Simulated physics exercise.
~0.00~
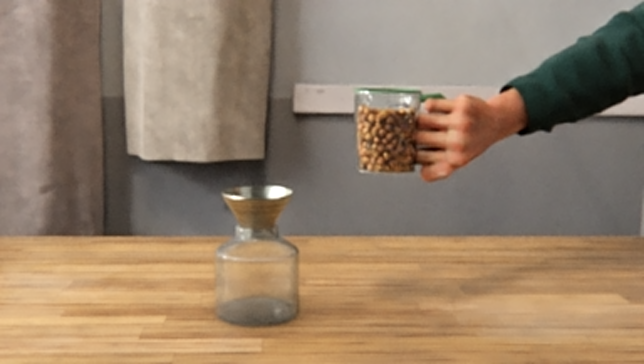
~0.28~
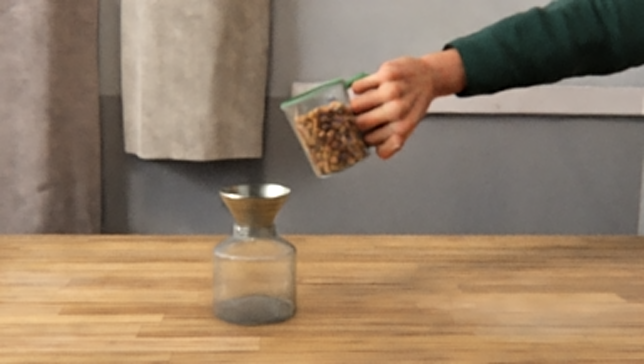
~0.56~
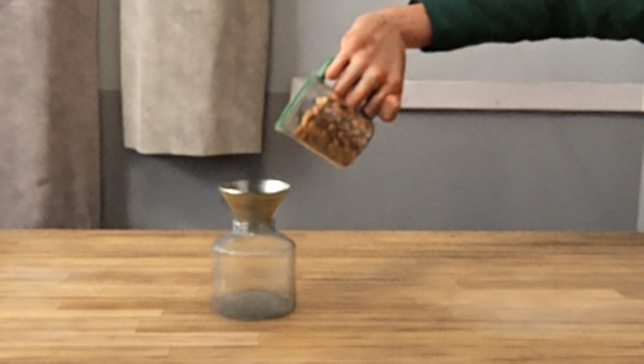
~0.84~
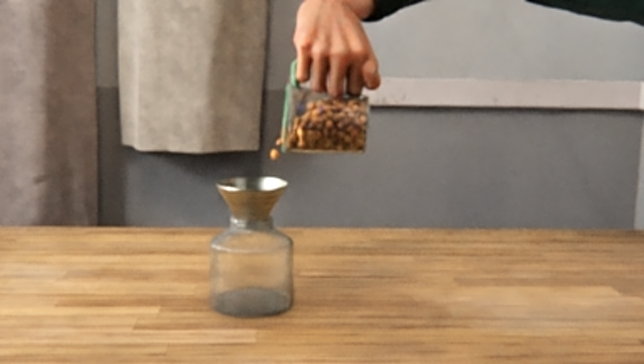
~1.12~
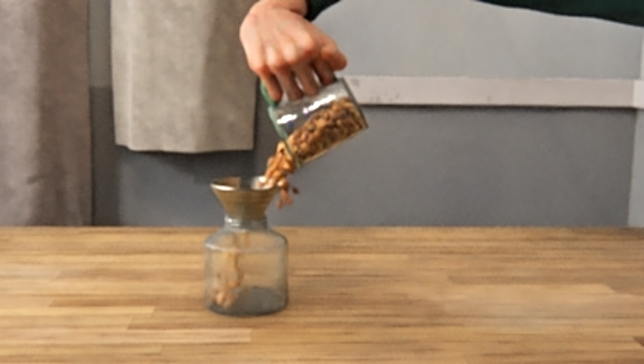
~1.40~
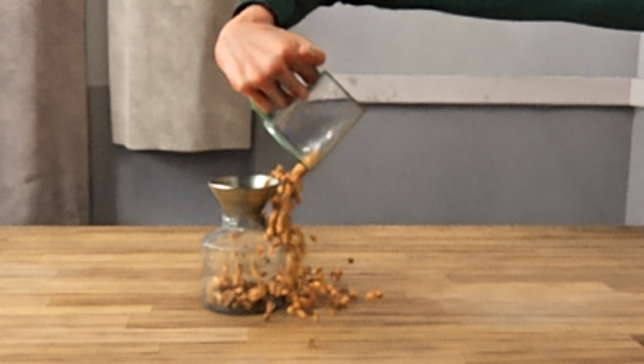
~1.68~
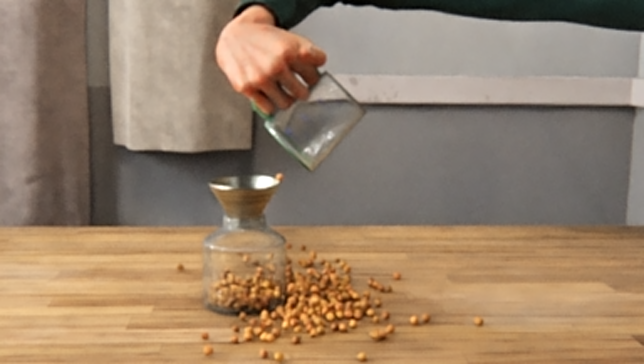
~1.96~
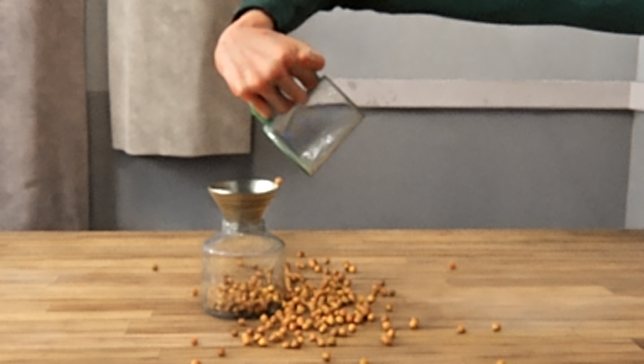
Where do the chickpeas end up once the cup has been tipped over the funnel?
Most of them lie scattered on the table around the jar, while a smaller part lands inside the jar. Hardly any remain in the cup or funnel.
